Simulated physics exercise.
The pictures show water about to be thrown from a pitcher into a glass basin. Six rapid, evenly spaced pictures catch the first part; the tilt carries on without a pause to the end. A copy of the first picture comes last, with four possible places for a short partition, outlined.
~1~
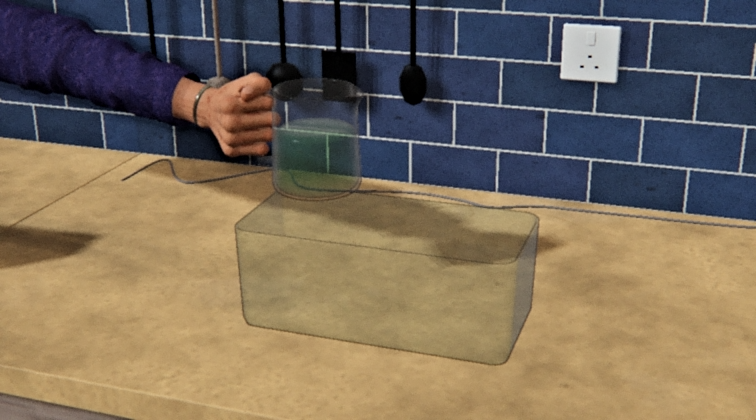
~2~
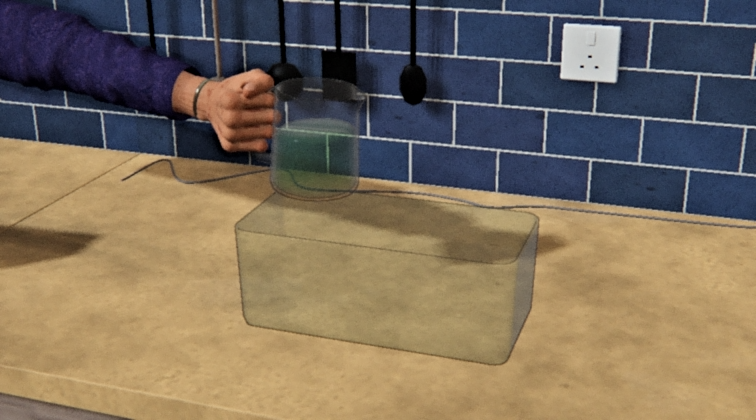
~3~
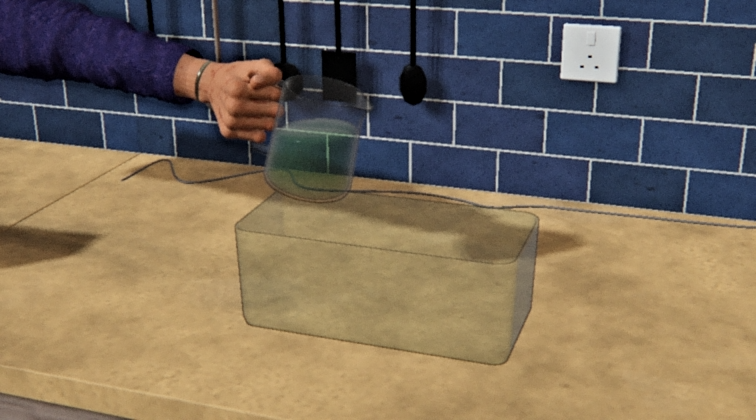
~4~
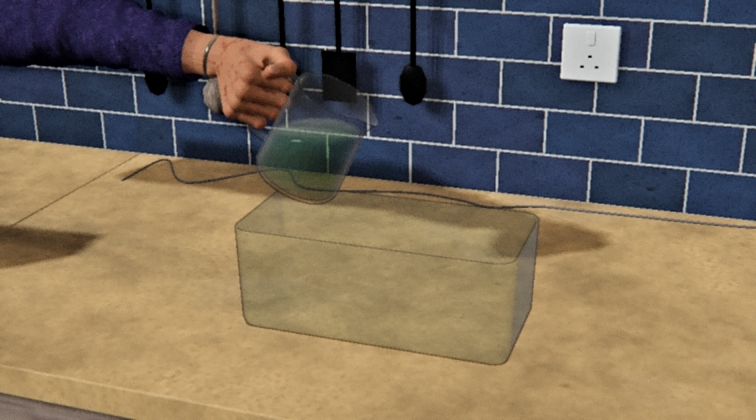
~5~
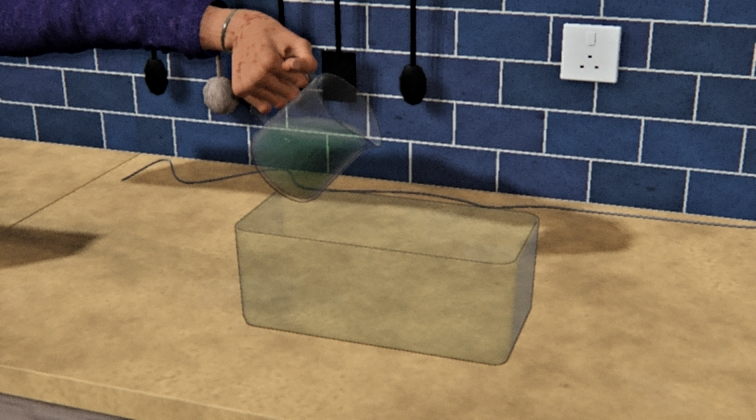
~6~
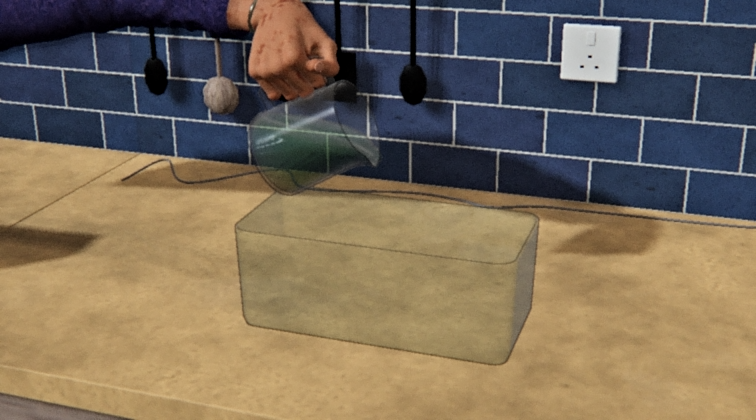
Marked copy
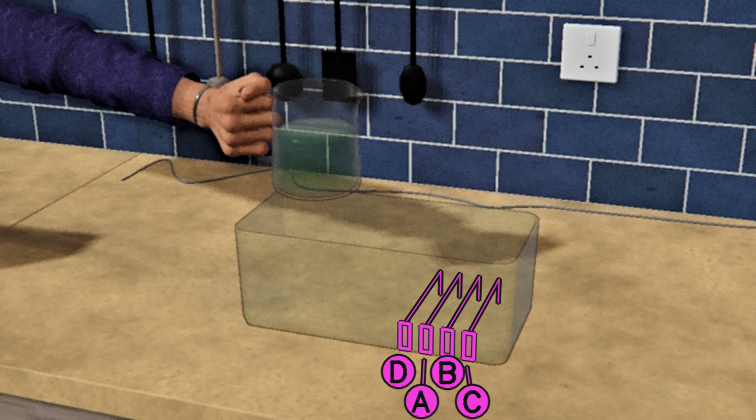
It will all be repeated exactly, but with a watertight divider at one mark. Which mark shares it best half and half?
D.
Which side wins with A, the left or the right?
The left side.
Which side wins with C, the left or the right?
The left one.
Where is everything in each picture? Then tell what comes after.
In the first picture, upright, lip at (361, 95); basin from (245, 321) to (510, 364); nothing has left yet.
In the second picture, tipped about 3°, lip at (364, 98); nothing has left yet.
In the third picture, tipped about 13°, lip at (370, 108); nothing has left yet.
In the fourth picture, tipped about 27°, lip at (377, 124); nothing has left yet.
In the fifth picture, tipped about 45°, lip at (380, 144); nothing has left yet.
In the sixth picture, tipped about 63°, lip at (377, 164); nothing has left yet.
On the marked copy, A at (424, 359); B at (445, 363); C at (466, 366); D at (403, 356).
Choosing A, about 91 % ends left of the wall and 7 % right of it.
Choosing B, about 87 % ends left of the wall and 10 % right of it; 4 % is lost outside.
Choosing C, about 86 % ends left of the wall and 11 % right of it; 3 % is lost outside.
Choosing D, about 56 % ends left of the wall and 42 % right of it.
